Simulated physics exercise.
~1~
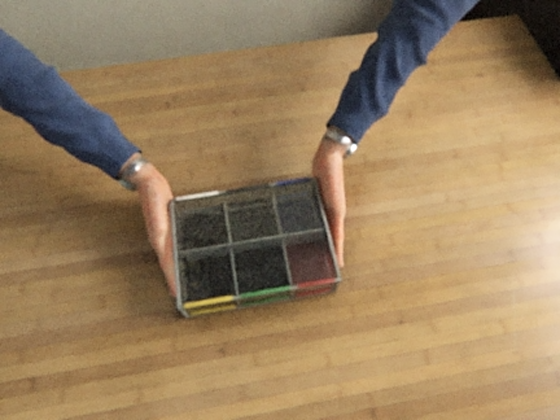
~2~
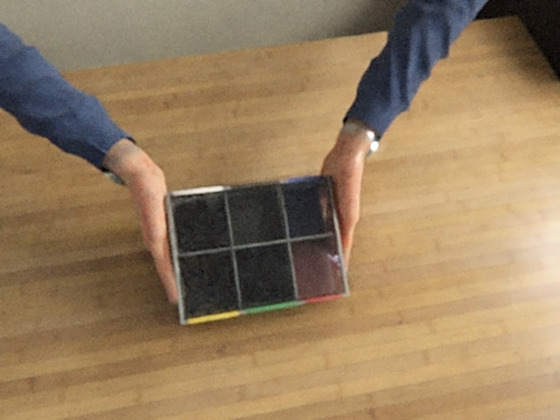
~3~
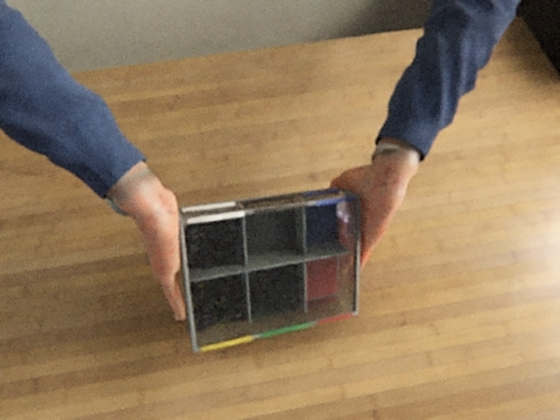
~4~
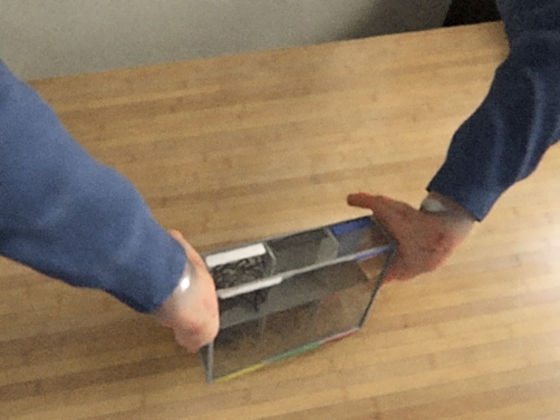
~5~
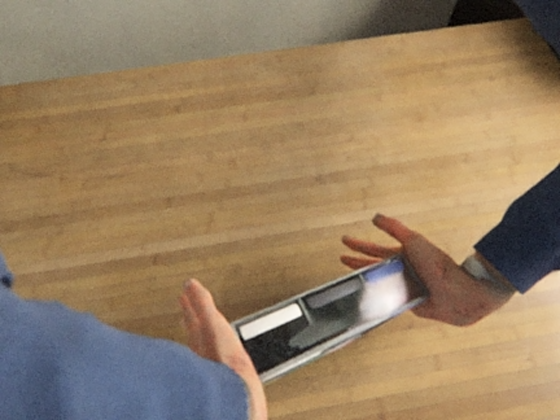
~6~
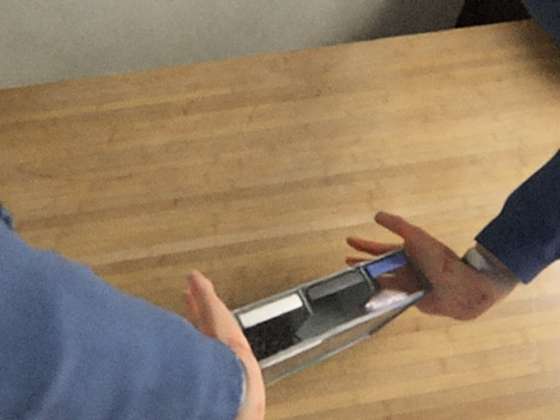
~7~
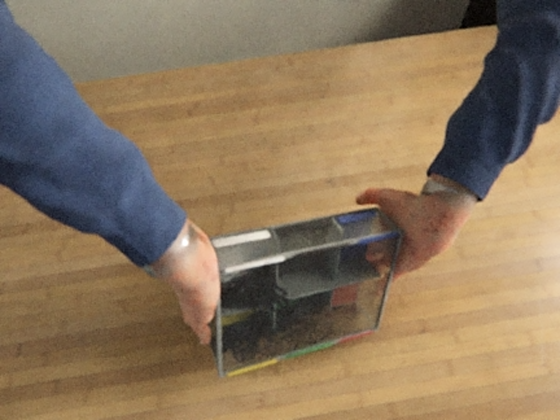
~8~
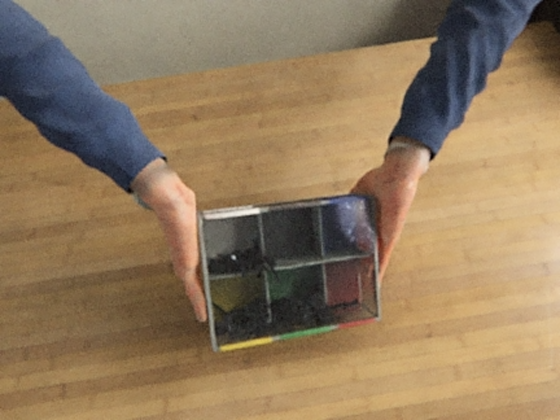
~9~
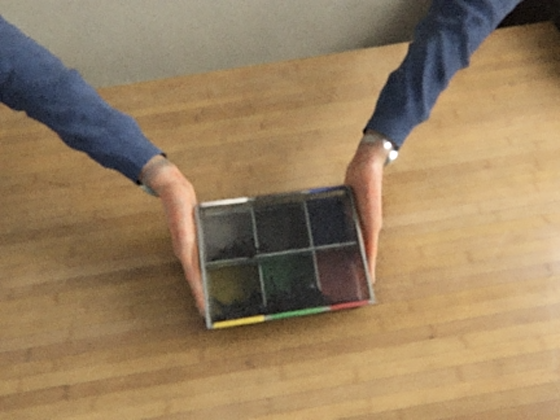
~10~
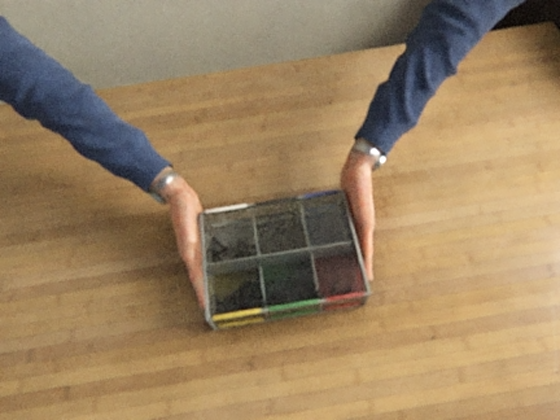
Two hands lifted a clear-lidded sorting box of small black pieces off a wooden table, tipped it up until it stood on edge, held it briefly, then lowered it flat again, leaving the dark pieces spread unevenly among its six coloured compartments.
